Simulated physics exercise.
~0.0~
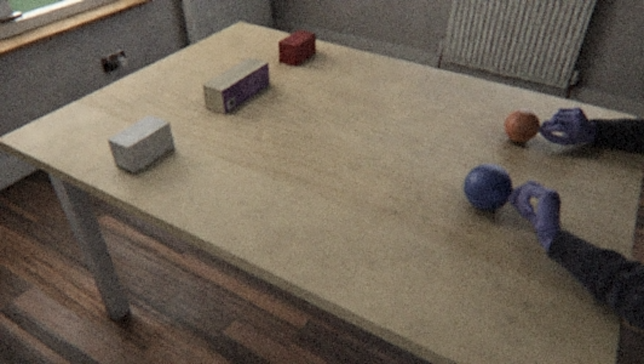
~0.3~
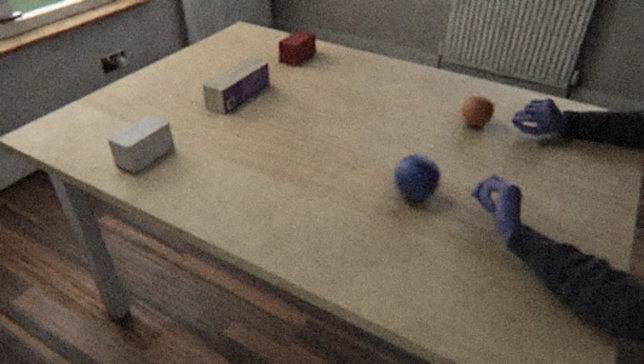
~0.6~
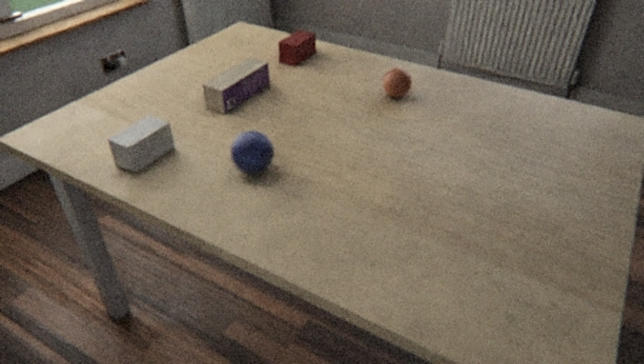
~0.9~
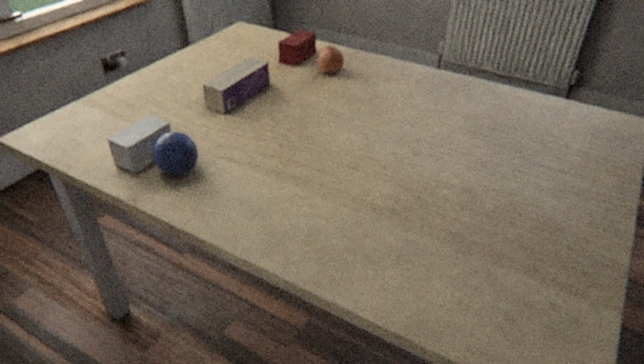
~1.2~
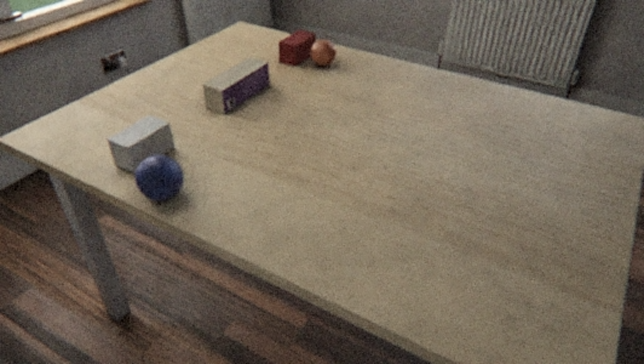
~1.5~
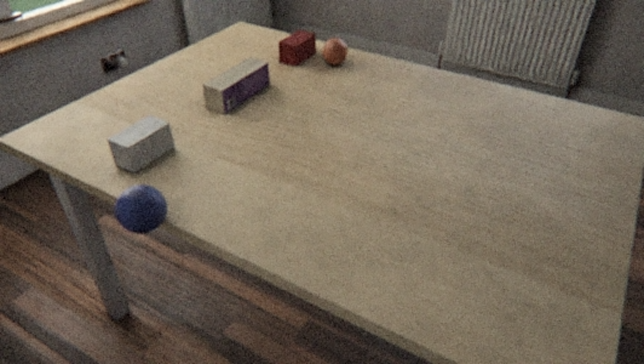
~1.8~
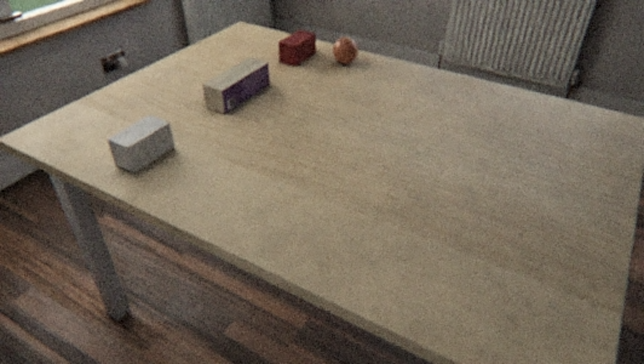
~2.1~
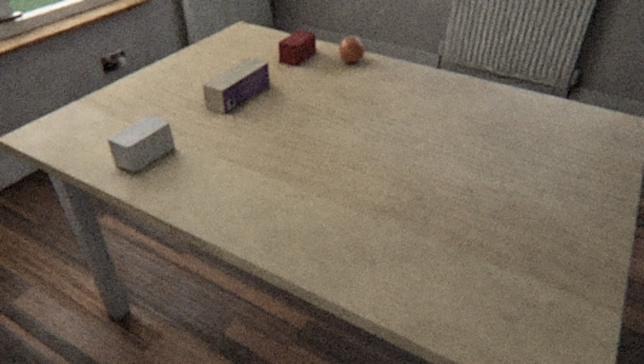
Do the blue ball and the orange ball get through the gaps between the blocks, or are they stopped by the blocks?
Both are stopped by the blocks. The blue ball bounces off the white block, and the orange ball bounces off the red one.
In this clip, two gloved hands send a blue ball and an orange ball leftward across a table toward three blocks. The blue ball bounces off the white block and drops over the near edge, while the orange one rebounds gently from the red block and stays on the table.
